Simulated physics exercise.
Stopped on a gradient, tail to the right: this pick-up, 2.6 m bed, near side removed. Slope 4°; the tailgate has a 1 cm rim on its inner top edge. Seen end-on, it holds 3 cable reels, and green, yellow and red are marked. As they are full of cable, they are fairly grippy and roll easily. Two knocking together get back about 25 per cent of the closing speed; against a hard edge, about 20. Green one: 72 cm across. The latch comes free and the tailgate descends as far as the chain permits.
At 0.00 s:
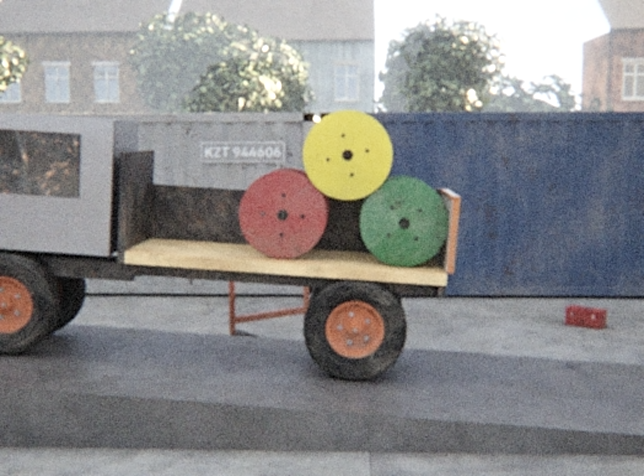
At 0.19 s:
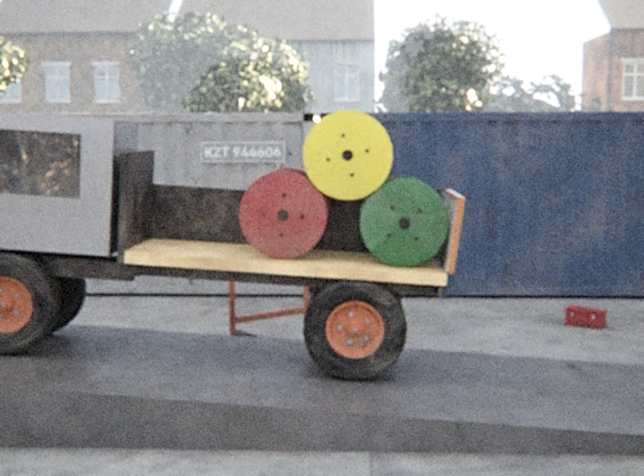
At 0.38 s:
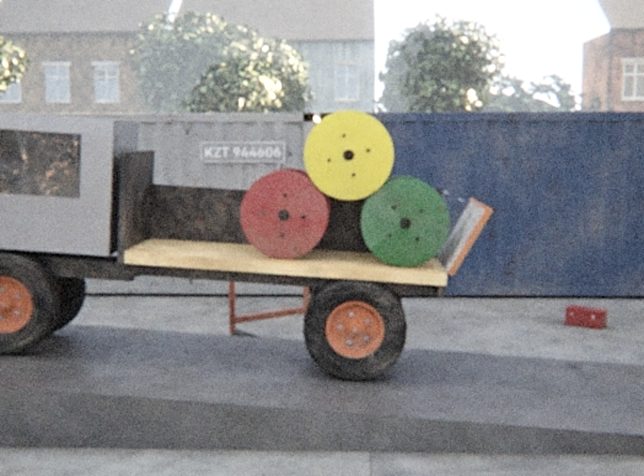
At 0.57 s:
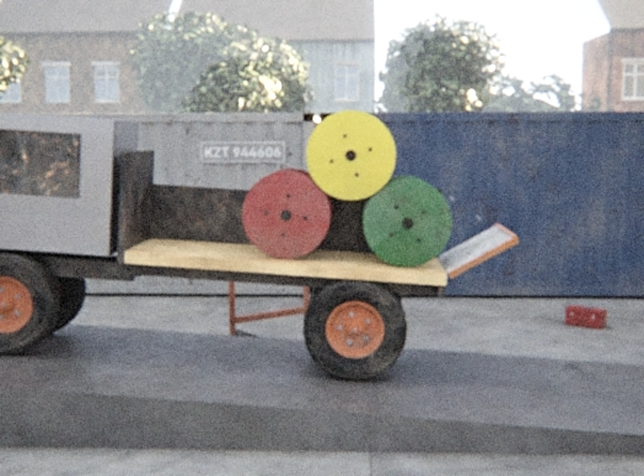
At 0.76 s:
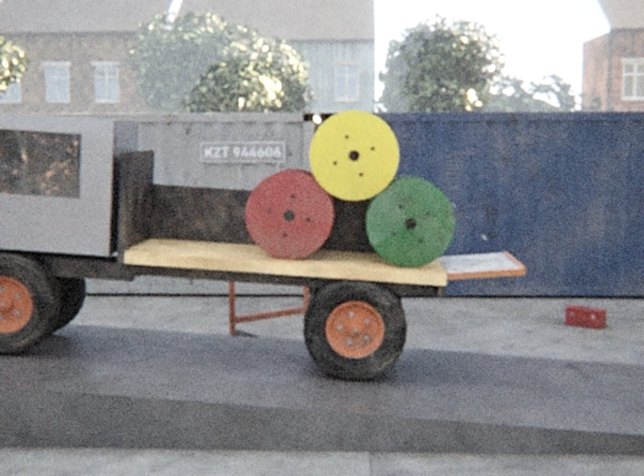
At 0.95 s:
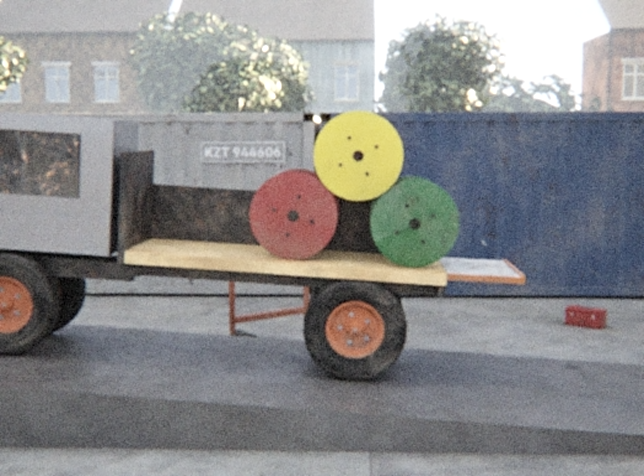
On a paved yard before shipping containers, a flatbed truck carries three stacked discs, yellow resting on red and green. The upright tailgate at the right swings outward and down until it lies roughly level with the bed, while the stack shifts slightly to the right, still together.
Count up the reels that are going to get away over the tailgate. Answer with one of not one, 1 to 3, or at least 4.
Answer: 1 to 3.
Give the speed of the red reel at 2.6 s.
0.6 m/s, give or take.
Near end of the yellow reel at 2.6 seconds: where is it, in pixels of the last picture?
Position: About (438, 161).
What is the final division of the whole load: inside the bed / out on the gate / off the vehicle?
0, 0 and 3.
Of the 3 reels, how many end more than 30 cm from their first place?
Count: 3.
After 2.6 s, green is on the gate, 35 cm past the hinge, rolling right; yellow is up on others, 15 cm short of the hinge, rolling right; red is on the bed, 65 cm short of the hinge, rolling right; 0 of 3 are out.
After 4.7 s, green is out on the ground; yellow is dropping off the gate; red is dropping off the gate; 3 of 3 are out.
At rest (6.6 s), green is off the vehicle; yellow is off the vehicle; red is off the vehicle; 3 of 3 are out.
